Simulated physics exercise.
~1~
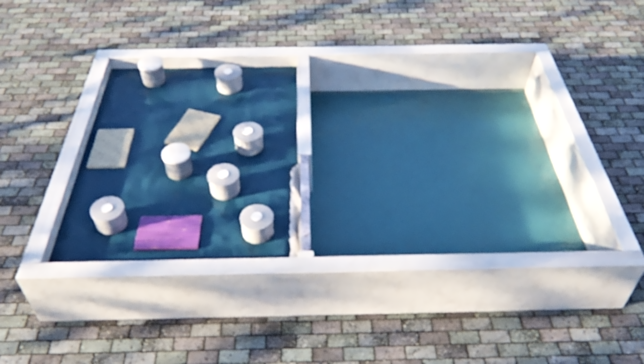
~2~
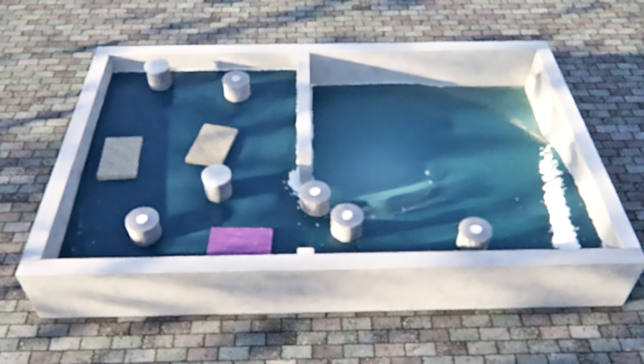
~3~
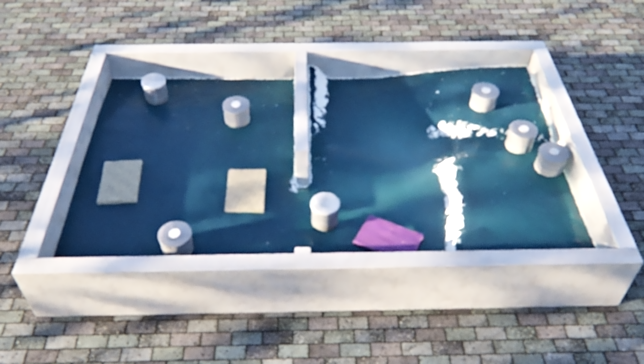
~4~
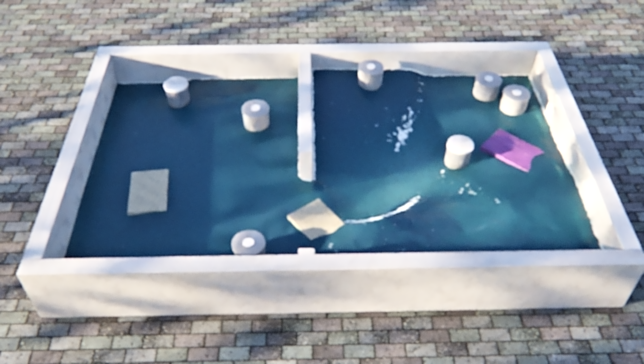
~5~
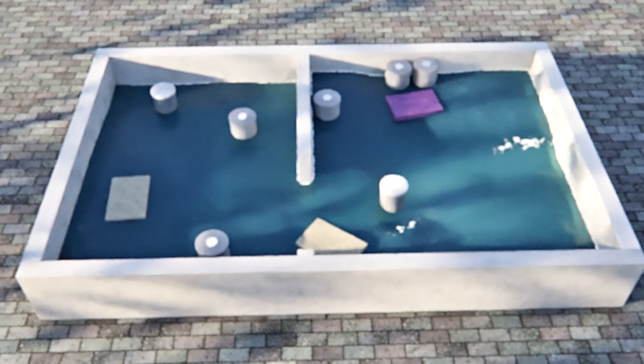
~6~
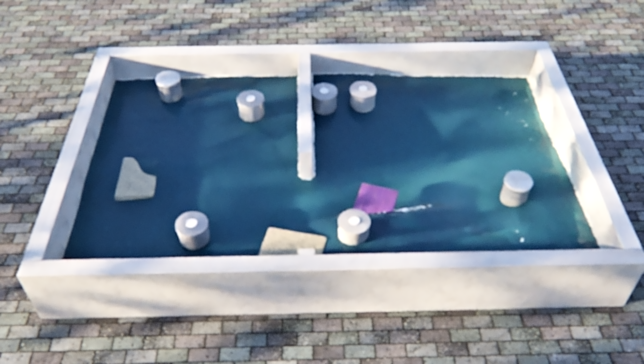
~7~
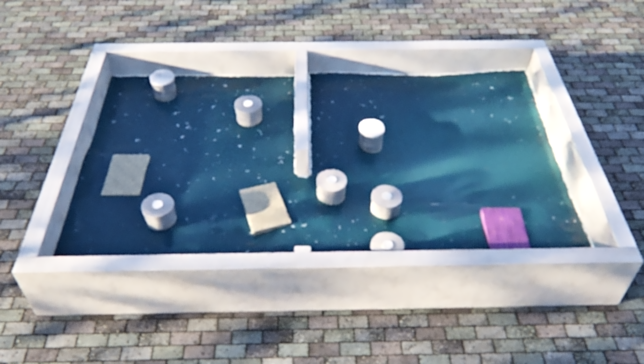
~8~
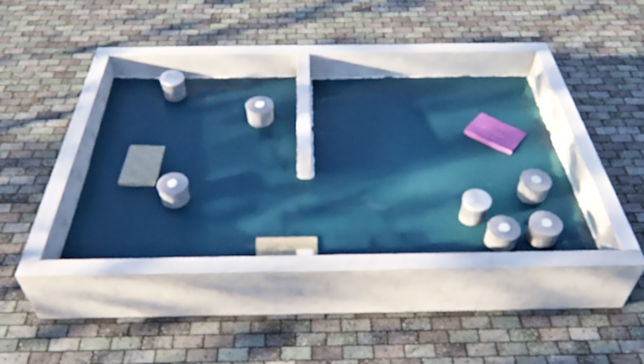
A white-walled tank split by a divider held water, with pale cylinders and flat squares floating on the left; once the way opened, several cylinders and the purple square swept right, circled around, and ended afloat on the right side.
